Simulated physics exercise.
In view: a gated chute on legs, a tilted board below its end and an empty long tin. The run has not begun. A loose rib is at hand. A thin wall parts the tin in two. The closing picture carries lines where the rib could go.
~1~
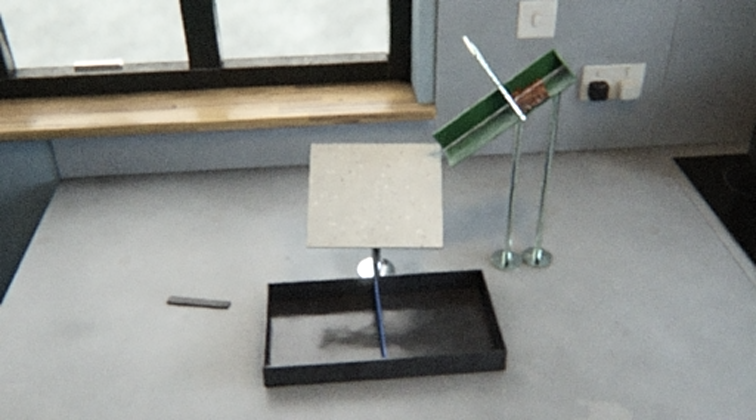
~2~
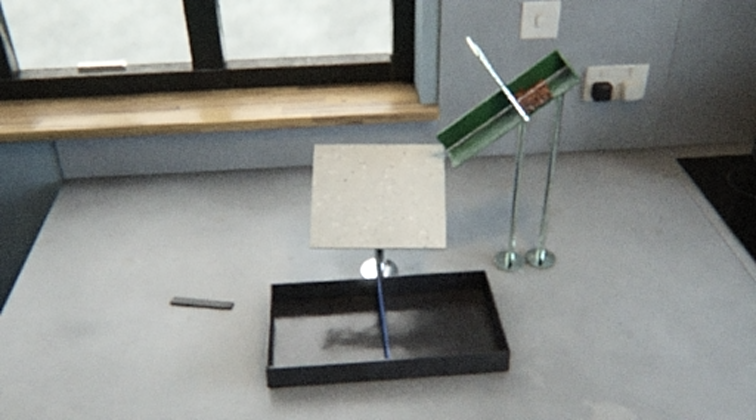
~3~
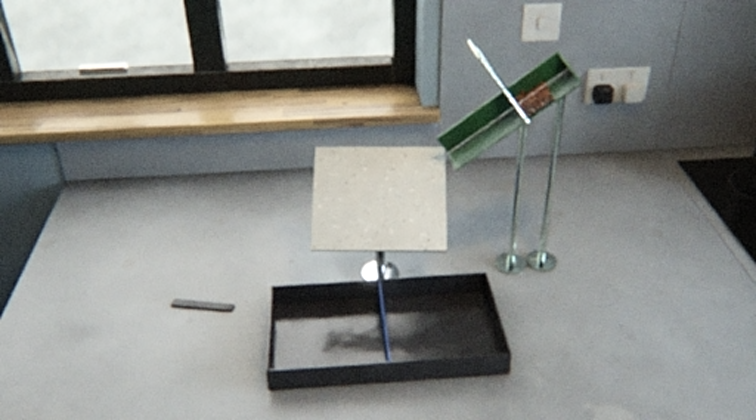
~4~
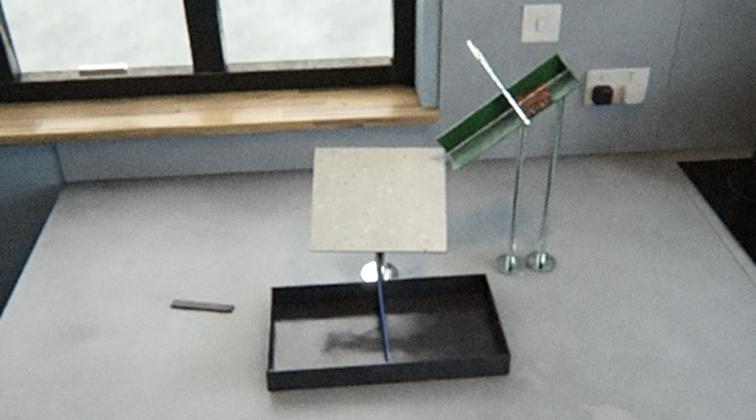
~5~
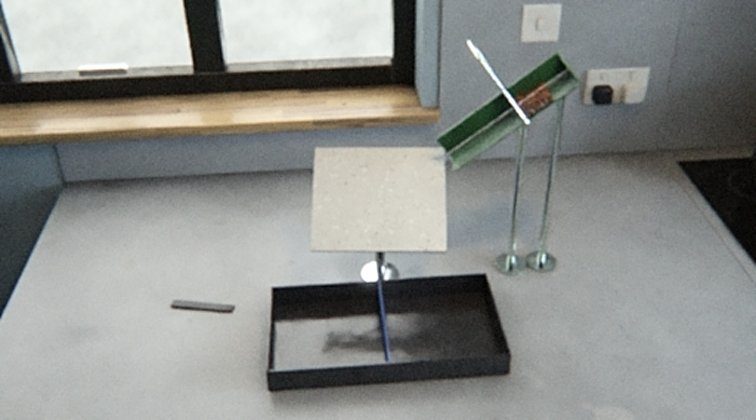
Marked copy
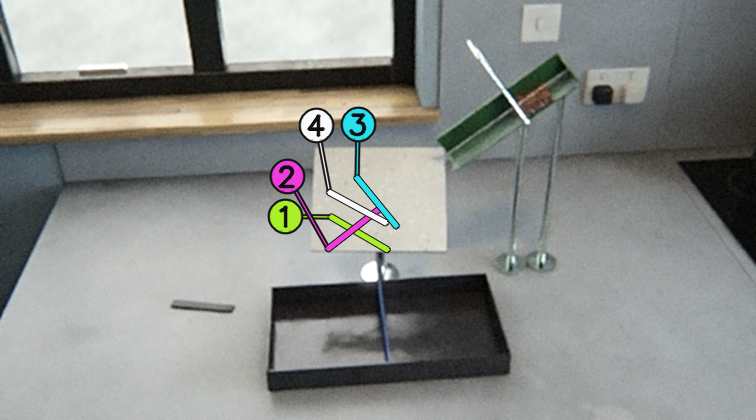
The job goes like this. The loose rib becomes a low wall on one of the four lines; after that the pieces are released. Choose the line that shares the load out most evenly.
The best line is 4.
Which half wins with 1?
The right half.
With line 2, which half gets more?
The left half.
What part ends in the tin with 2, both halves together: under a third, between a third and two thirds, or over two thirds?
Over two thirds.
On the marked copy, line 1 from (331, 216) to (387, 249); line 2 from (379, 208) to (328, 248); line 3 from (357, 178) to (396, 225); line 4 from (329, 192) to (385, 222).
With 1, of what is caught, about a tenth in the left half, the larger part in the right.
With 2, of what is caught, almost all in the left half, about a tenth in the right.
With 3, of what is caught, about a tenth in the left half, the larger part in the right.
With 4, of what is caught, roughly half in the left half, roughly half in the right.
